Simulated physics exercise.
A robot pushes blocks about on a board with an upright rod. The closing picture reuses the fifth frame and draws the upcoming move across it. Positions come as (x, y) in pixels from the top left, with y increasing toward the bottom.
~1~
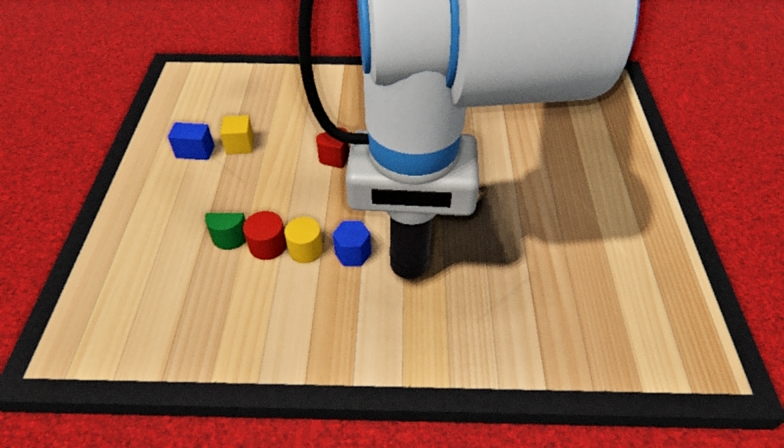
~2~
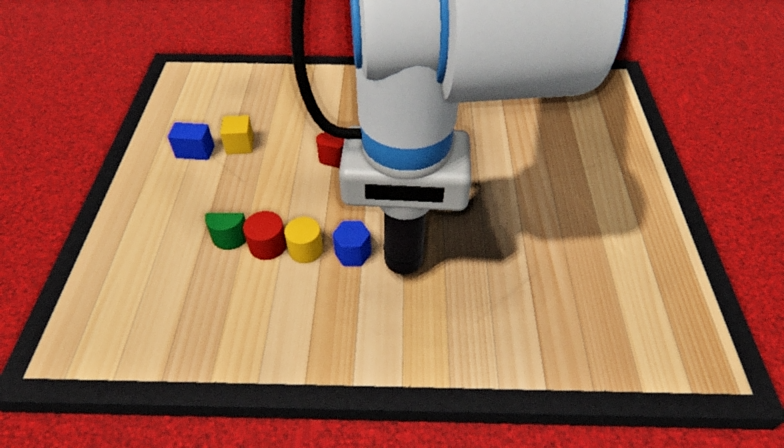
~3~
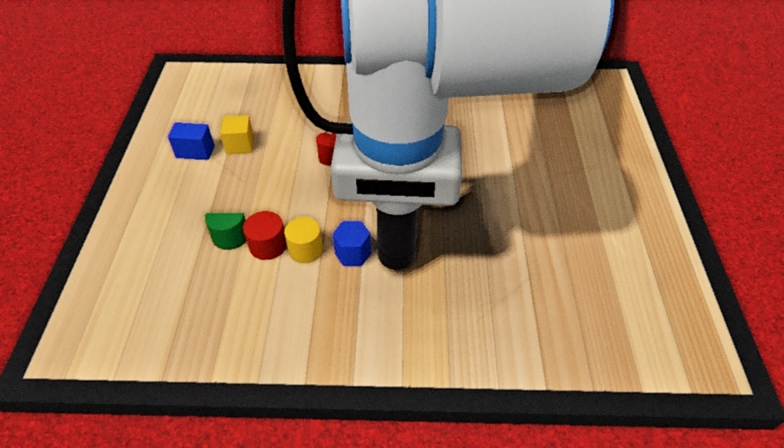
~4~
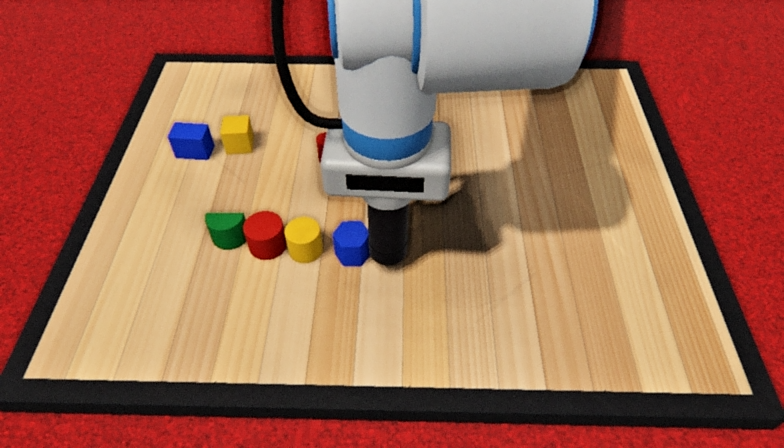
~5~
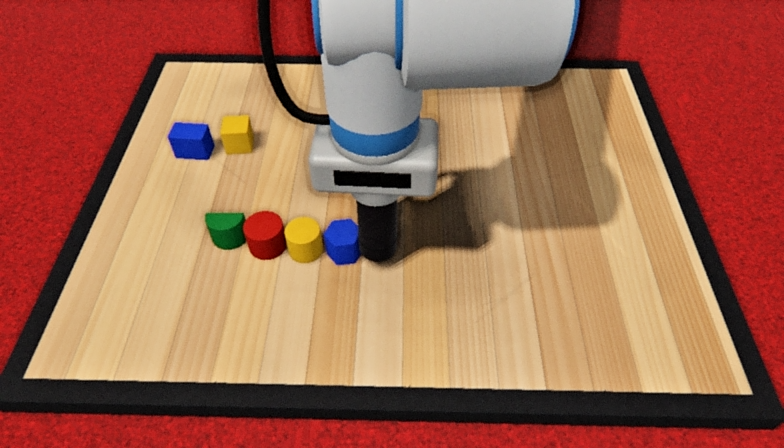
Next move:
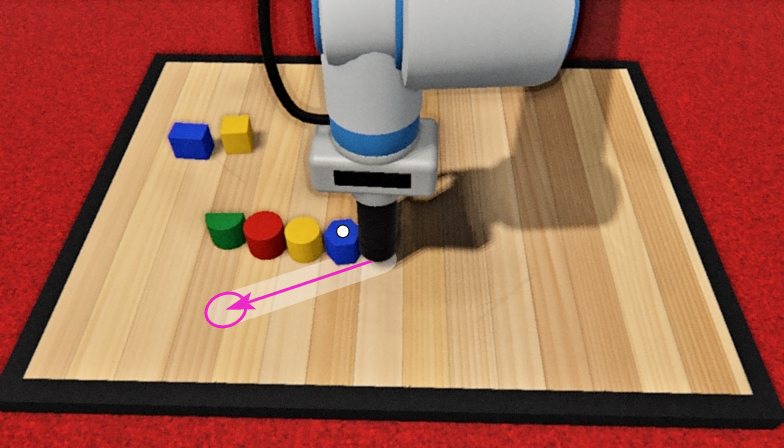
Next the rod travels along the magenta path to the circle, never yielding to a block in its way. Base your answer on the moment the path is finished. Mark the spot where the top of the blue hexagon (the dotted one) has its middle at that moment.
I'd expect the centre of its top face to be at (319, 228).
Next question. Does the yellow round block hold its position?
Going by the path, no.
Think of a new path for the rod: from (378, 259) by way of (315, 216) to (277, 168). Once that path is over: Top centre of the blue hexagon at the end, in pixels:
Around pixel (286, 215).
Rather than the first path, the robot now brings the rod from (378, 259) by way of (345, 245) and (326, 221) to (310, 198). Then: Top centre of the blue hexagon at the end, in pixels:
The middle of the upper face of the blue hexagon will lie at about (294, 219) in the picture.
Path on the board, in a line from (378, 259) to (226, 310); the dot is on the blue hexagon.
What follows on the original path. One third of the way, rod at (328, 265); green D-shaped block at (213, 218), turned 15° anticlockwise; red round block at (247, 223); yellow round block at (285, 224); blue hexagon at (319, 228), turned 40° clockwise.
Two thirds of the way, rod at (276, 282); green D-shaped block at (213, 218), turned 15° anticlockwise; red round block at (247, 223); yellow round block at (285, 224); blue hexagon at (319, 228), turned 45° clockwise.
At the end, rod at (222, 300); green D-shaped block at (213, 218), turned 15° anticlockwise; red round block at (247, 223); yellow round block at (285, 224); blue hexagon at (319, 228), turned 45° clockwise.
